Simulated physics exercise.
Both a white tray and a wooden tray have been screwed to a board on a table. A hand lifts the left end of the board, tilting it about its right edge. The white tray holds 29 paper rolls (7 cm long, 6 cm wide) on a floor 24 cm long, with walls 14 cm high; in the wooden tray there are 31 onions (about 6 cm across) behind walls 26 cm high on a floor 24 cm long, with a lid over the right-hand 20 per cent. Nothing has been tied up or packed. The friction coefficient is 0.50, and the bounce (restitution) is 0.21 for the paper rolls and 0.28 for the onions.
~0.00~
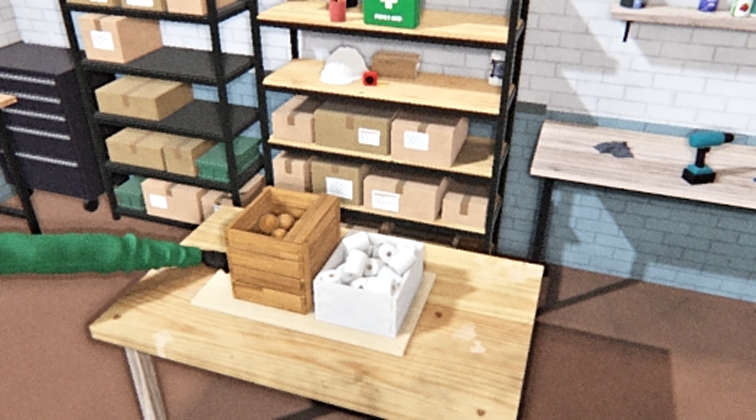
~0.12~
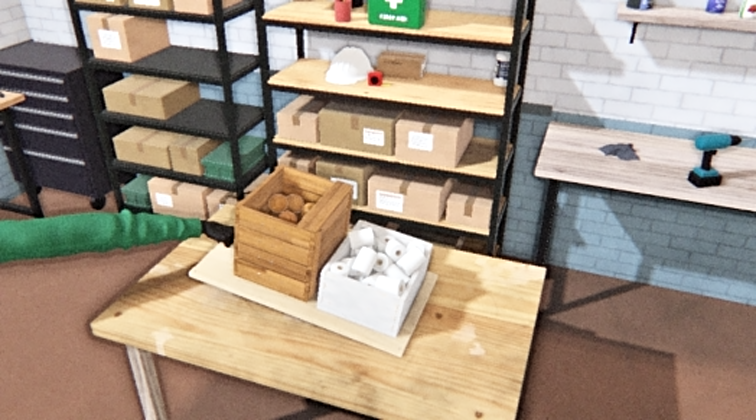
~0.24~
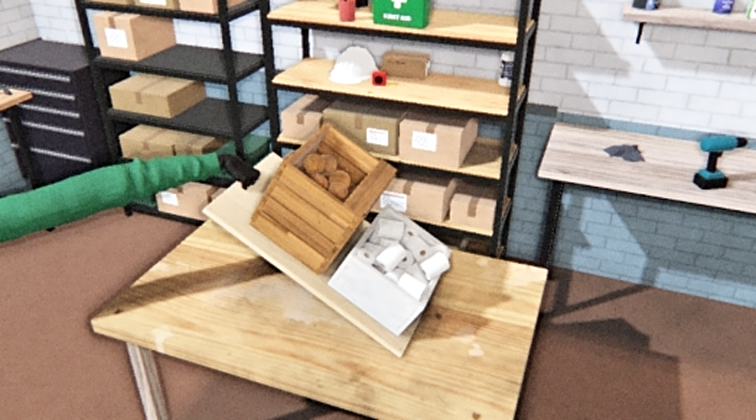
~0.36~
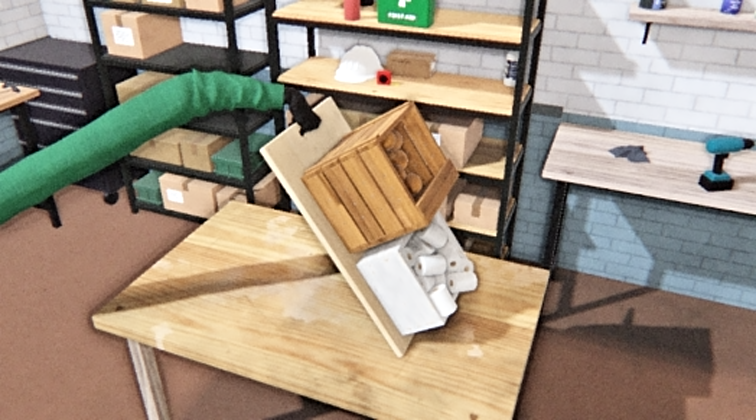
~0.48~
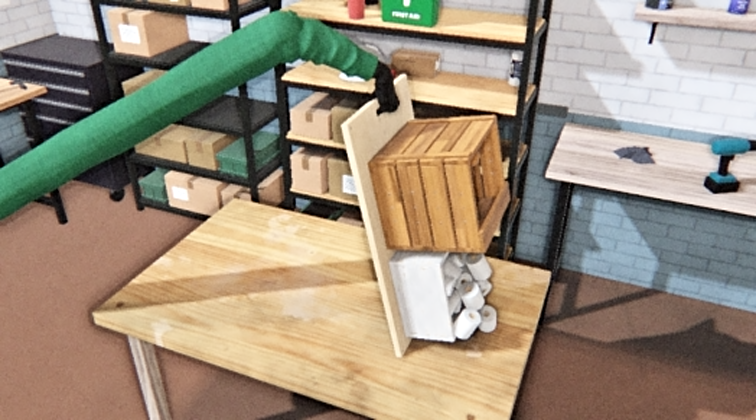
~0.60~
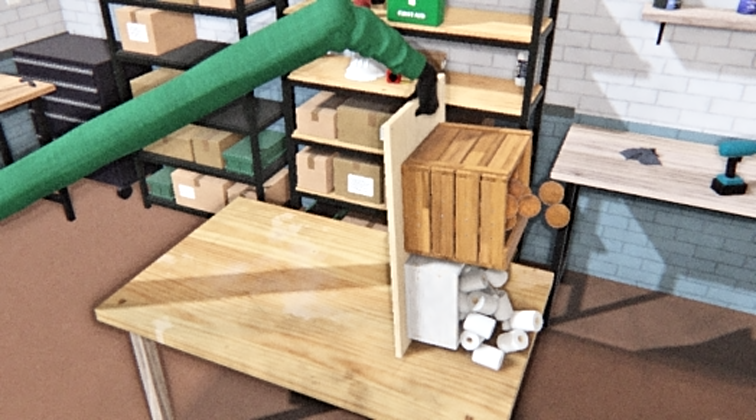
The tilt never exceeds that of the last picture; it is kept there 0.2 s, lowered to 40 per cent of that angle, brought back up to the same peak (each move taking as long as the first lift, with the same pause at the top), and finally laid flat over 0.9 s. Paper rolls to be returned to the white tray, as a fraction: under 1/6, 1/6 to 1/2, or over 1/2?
Over 1/2.
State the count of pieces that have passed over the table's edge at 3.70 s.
Roughly 25 in all.
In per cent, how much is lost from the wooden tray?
Wooden tray: 40%.
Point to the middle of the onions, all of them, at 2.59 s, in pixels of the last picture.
Around (407, 213).
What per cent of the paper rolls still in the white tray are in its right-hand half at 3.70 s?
It works out to around 100 in a hundred.
After 1.10 s, tilt 60°; the white tray is down by 19 of 29 and the wooden tray is down by 12 of 31.
After 1.72 s, tilt 63°; the white tray is down by 21 of 29 and the wooden tray is down by 12 of 31.
After 2.59 s, tilt 52°; the white tray is down by 21 of 29 and the wooden tray is down by 13 of 31.
Final count (at 3.70 s), the white tray is down by 21 of 29 and the wooden tray is down by 13 of 31. Asked share, 21 of 29, 72 per cent.
